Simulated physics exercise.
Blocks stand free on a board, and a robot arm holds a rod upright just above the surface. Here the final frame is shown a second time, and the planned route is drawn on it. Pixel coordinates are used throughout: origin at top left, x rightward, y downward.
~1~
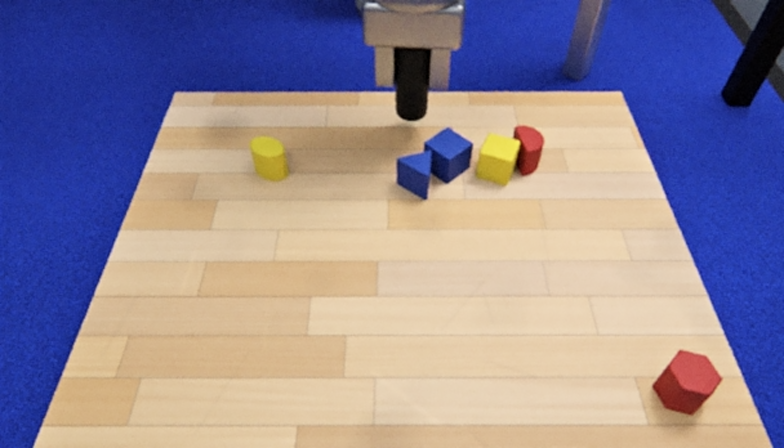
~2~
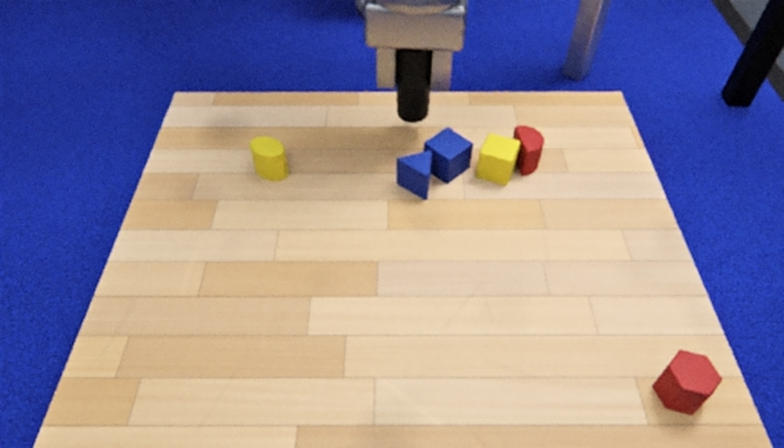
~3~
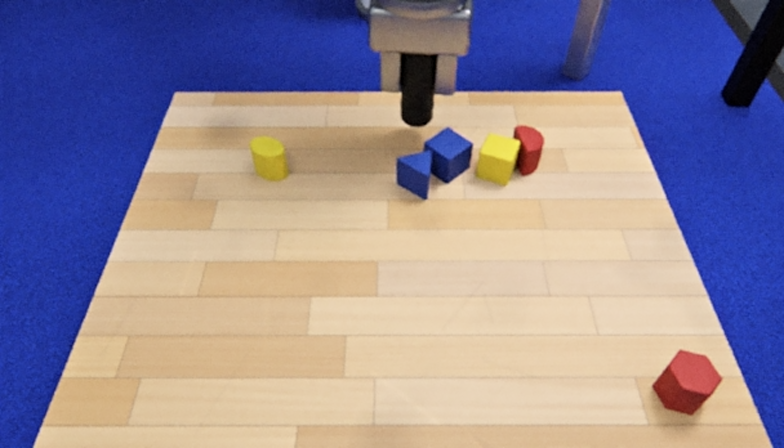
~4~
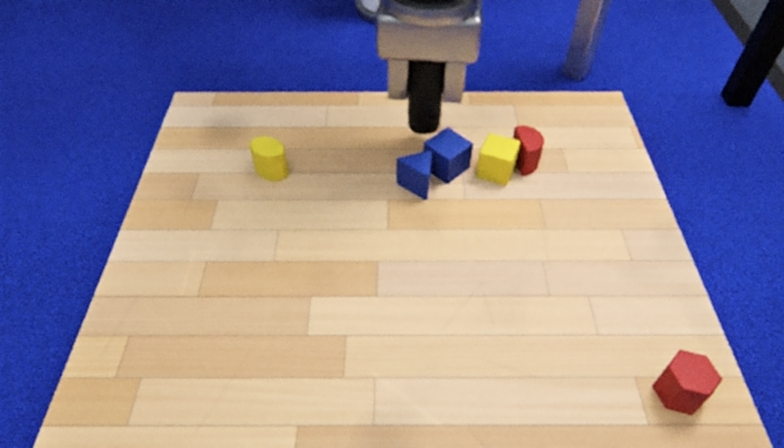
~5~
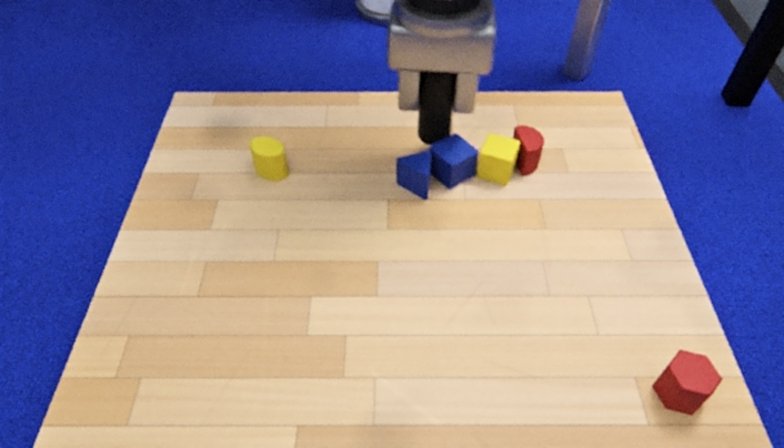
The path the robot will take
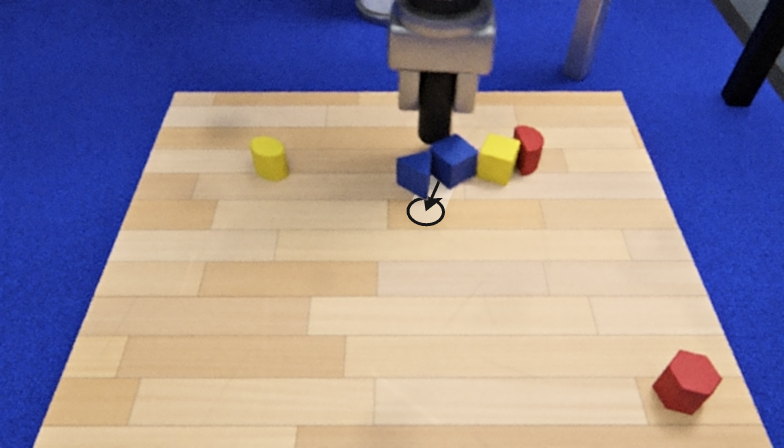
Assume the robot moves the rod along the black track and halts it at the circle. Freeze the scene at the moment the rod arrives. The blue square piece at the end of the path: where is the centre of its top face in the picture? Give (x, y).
My estimate: (473, 176).
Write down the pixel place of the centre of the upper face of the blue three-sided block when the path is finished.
Expect it around (396, 183).
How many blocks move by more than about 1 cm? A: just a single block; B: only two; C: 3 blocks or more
I choose B.
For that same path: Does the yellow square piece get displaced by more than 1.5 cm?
No
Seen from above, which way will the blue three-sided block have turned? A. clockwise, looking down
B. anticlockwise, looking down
That would be A.
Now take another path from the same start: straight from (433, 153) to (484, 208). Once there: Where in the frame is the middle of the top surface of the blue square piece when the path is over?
Most likely (506, 209).
Drawn move, from (433, 153) via (440, 172) and (435, 191), ending at (426, 211).
The first path, step by step. Halfway along, rod at (440, 164); blue three-sided block at (410, 170), turned 35° clockwise; blue square piece at (471, 173), turned 20° anticlockwise.
At the end, rod at (427, 194); blue three-sided block at (396, 183), turned 120° clockwise; blue square piece at (473, 176), turned 30° anticlockwise; yellow square piece still.
